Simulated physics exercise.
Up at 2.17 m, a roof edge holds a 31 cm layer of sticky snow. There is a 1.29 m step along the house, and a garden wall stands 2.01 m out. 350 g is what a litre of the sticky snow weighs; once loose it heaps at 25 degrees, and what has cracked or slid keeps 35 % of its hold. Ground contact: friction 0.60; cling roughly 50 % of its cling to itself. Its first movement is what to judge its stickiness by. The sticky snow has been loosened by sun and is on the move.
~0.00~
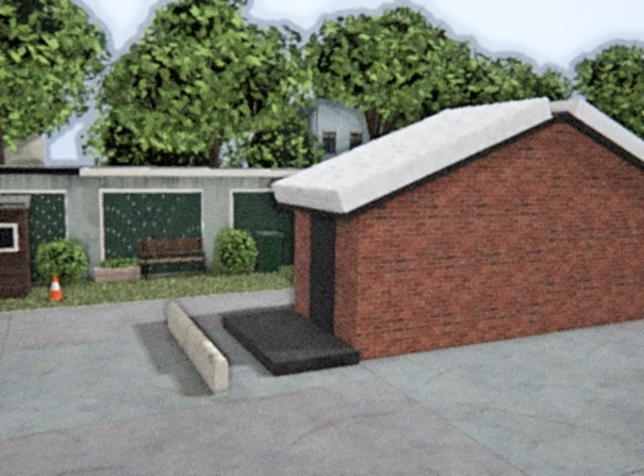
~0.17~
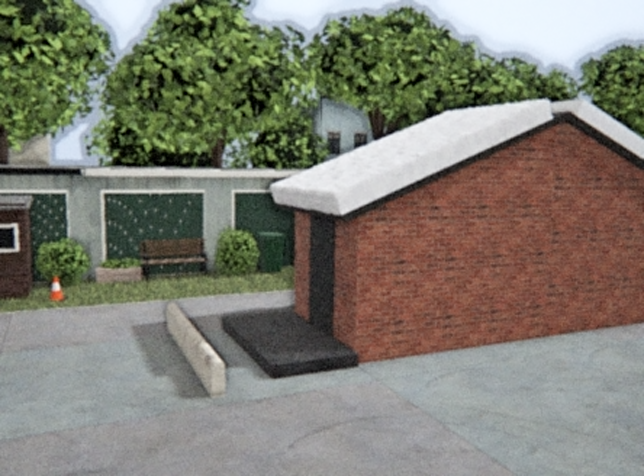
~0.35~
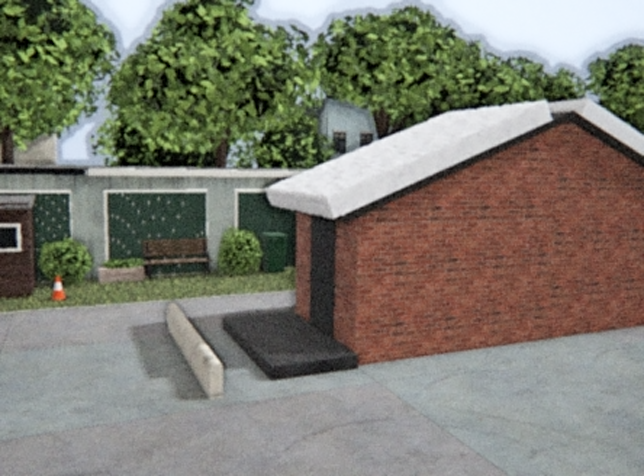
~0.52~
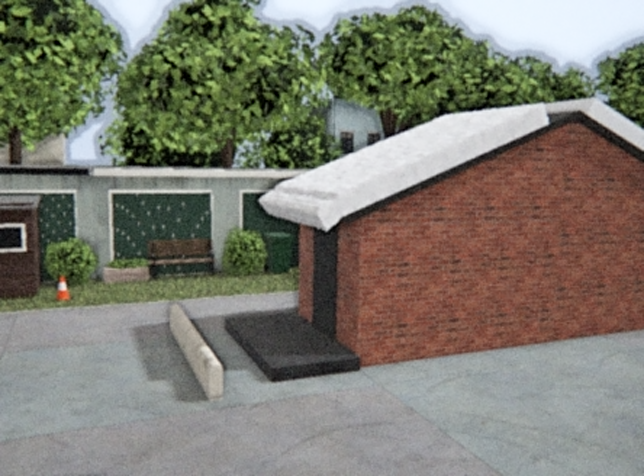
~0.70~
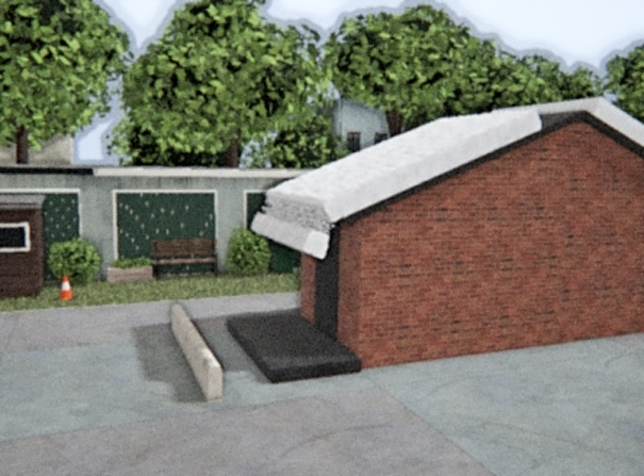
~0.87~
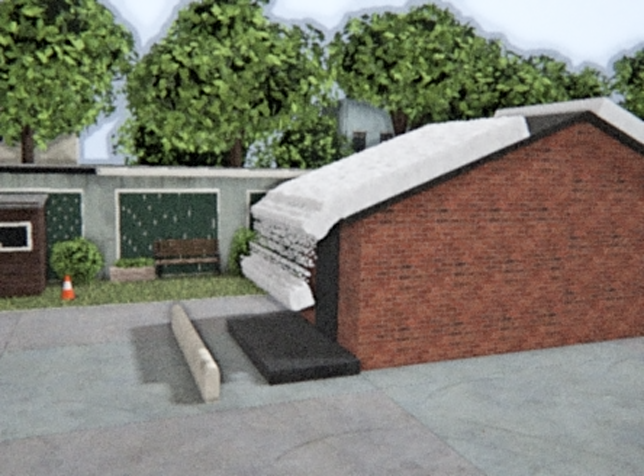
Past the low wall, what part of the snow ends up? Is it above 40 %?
Yes.
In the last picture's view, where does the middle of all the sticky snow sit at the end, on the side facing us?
Roughly pixel (168, 381) on the near face.
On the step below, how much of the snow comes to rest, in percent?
Estimate: Around 14 %.
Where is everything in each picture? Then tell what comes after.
The first picture shows leading edge of the sticky snow at (338, 191).
The second picture shows leading edge of the sticky snow at (335, 193), its middle shifted 3.3 cm, 2 % of it past the eaves, in one piece.
The third picture shows leading edge of the sticky snow at (328, 197), its middle shifted 13 cm, 4 % of it past the eaves, in one piece.
The fourth picture shows leading edge of the sticky snow at (318, 215), its middle shifted 31 cm, 9 % of it past the eaves, in one piece.
The fifth picture shows leading edge of the sticky snow at (305, 251), its middle shifted 56 cm, 15 % of it past the eaves, cracking.
The sixth picture shows leading edge of the sticky snow at (290, 298), its middle shifted 88 cm, 22 % of it past the eaves, cracking.
After 1.25 s, 72 % is still on the roof and 0 % is past the low wall.
After 1.70 s, 38 % is still on the roof and 1 % is past the low wall.
After 2.15 s, none is still on the roof and 30 % is past the low wall.
After 2.60 s, none is still on the roof and 48 % is past the low wall.
After 3.40 s, at the end, none is still on the roof and 48 % is past the low wall.
